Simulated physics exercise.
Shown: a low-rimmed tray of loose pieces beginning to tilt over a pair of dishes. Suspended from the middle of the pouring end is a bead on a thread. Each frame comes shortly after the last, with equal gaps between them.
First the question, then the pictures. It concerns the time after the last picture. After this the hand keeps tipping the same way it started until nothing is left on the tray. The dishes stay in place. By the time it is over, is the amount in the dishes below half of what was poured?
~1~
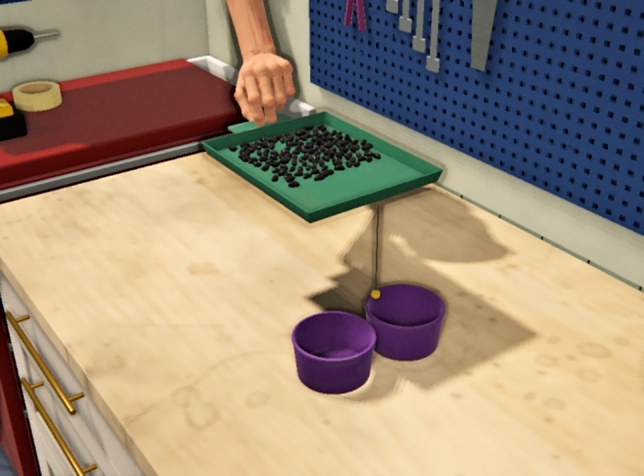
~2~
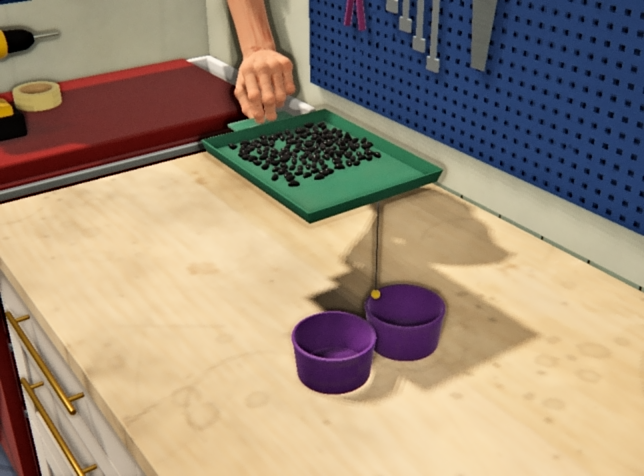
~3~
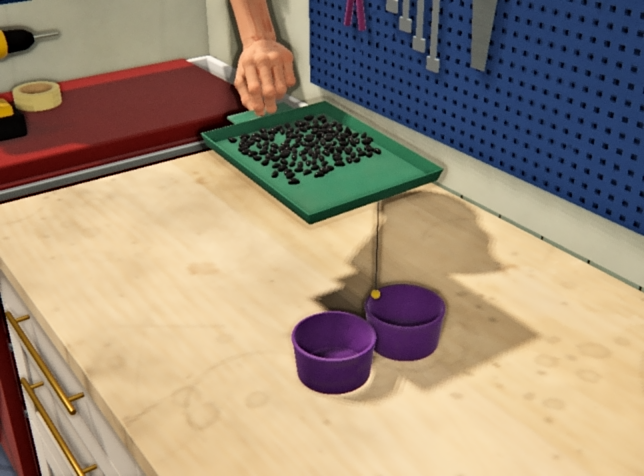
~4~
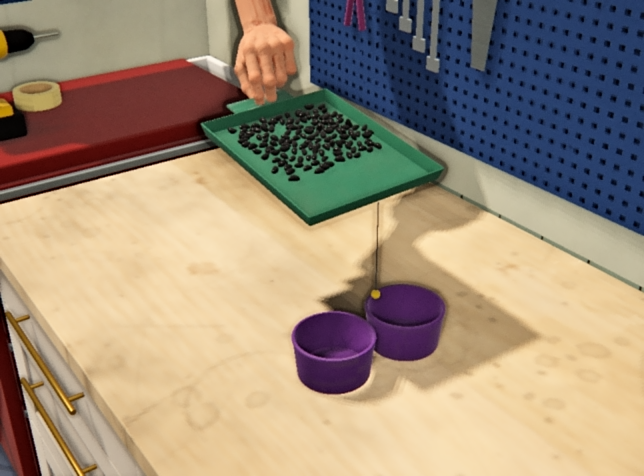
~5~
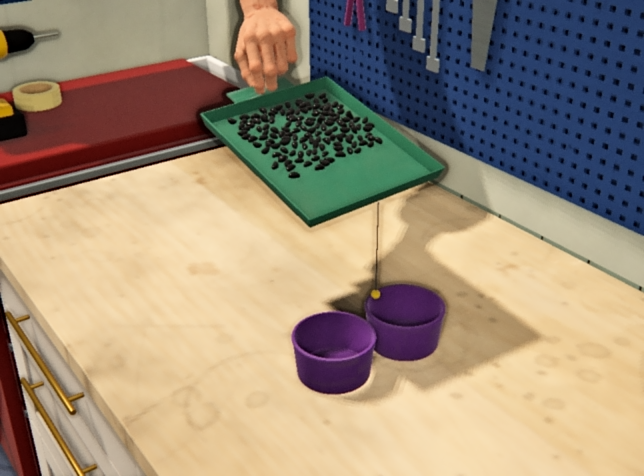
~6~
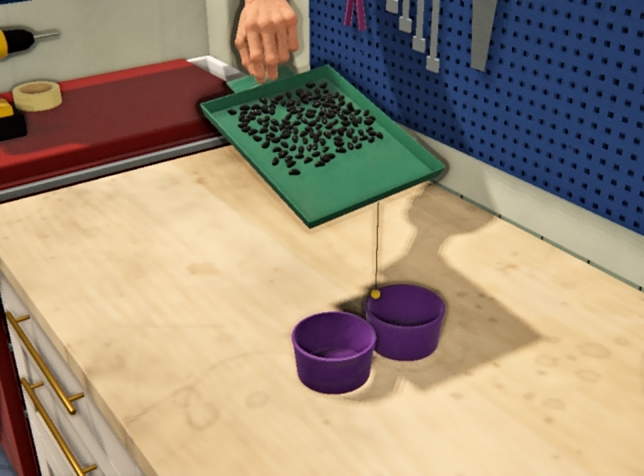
No: Mostly caught.
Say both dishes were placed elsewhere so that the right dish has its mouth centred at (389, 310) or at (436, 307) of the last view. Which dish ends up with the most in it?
It comes out as the dish further left in the first try and the dish further left in the second.
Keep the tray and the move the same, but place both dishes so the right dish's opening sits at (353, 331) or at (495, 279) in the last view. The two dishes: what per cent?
That makes 70 per cent, followed by 10 per cent.
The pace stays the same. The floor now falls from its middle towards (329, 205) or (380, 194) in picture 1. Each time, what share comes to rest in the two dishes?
About 90 % and about 50 %.
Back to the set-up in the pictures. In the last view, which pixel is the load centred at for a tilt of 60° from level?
Somewhere near pixel (343, 199).
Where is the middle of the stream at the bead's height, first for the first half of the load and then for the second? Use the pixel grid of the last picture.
Starting near (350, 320), moving on to near (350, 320).
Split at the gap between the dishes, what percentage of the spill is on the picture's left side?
Near 20 in a hundred.
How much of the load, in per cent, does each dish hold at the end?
Result - left dish: 60 %; right dish: 10 %.
Soon after the last picture, tray tipped steeply; most on the tray; a small part in the air.
A little later, tray tipped right over; about two thirds on the tray; about a quarter in the left dish; a stray few in the right dish; a small part outside both; a small part in the air.
Later still, tray tipped past a quarter turn; about two thirds in the left dish; a small part in the right dish; about a quarter outside both.
At rest, tray tipped past a quarter turn; about two thirds in the left dish; a small part in the right dish; about a quarter outside both.
